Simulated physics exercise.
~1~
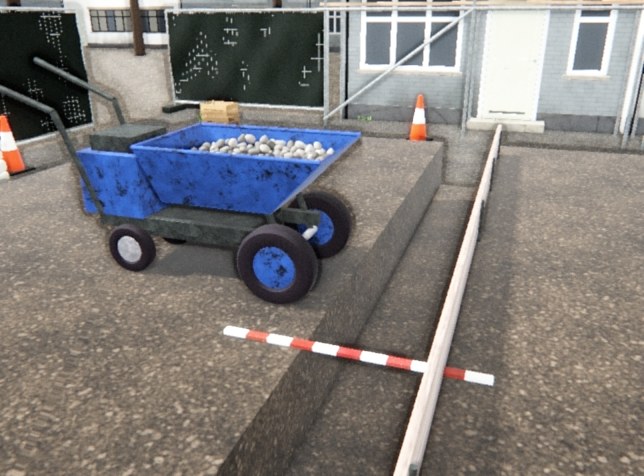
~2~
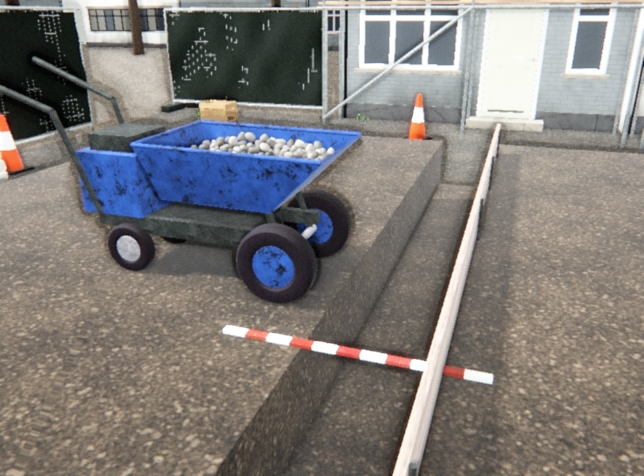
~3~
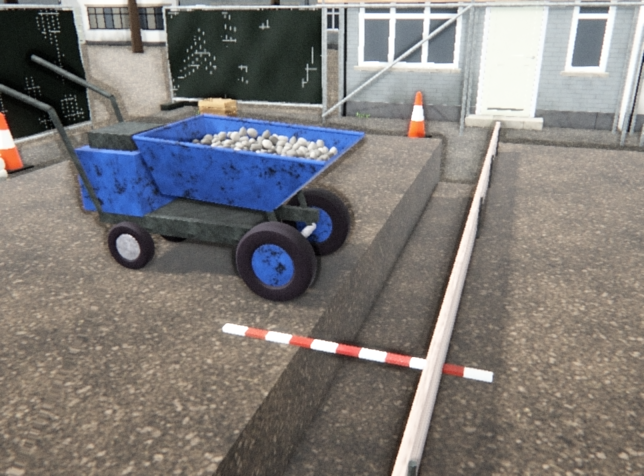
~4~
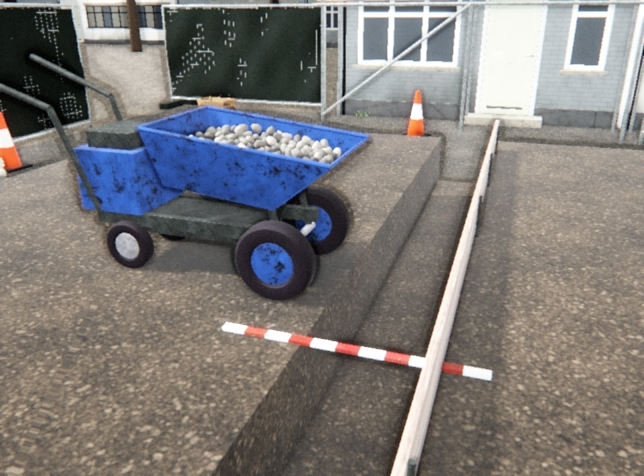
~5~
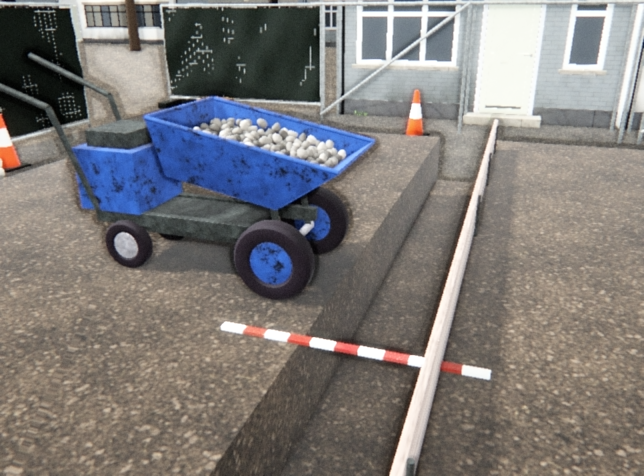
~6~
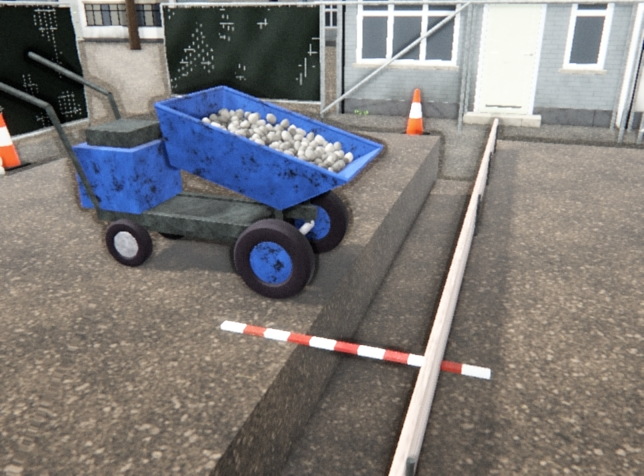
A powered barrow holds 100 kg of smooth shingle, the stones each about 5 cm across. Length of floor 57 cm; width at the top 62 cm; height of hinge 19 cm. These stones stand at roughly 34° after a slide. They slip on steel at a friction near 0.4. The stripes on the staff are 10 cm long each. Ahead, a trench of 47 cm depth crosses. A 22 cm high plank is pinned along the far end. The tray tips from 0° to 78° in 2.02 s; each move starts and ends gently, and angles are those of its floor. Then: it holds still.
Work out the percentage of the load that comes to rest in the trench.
It works out at about 100 per cent of the load.
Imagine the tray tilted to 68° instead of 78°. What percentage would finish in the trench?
About 100%.
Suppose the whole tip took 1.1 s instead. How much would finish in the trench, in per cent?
Then roughly 100 percent.
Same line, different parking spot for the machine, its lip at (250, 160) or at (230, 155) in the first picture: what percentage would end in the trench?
I'd expect close to 100 per cent at the first and 85 per cent at the second.
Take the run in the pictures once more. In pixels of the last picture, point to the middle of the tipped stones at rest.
In the last view, about (406, 361).
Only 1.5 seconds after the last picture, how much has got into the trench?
At that moment: Approx. 95 %.
Then, 0.9 s after the last picture the floor is at 66°, 88 % in the tray, 12 % in the trench; the foremost stones are at (445, 277).
Then, 1.5 s after the last picture the floor is at 78°, 4 % in the tray, 96 % in the trench; the foremost stones are at (444, 336).
Then, 1.9 s after the last picture the floor is at 78°, 0 % in the tray, 100 % in the trench; the foremost stones are at (440, 360).
Then, 3.8 s after the last picture the floor is at 78°, 0 % in the tray, 100 % in the trench; the foremost stones are at (445, 340).
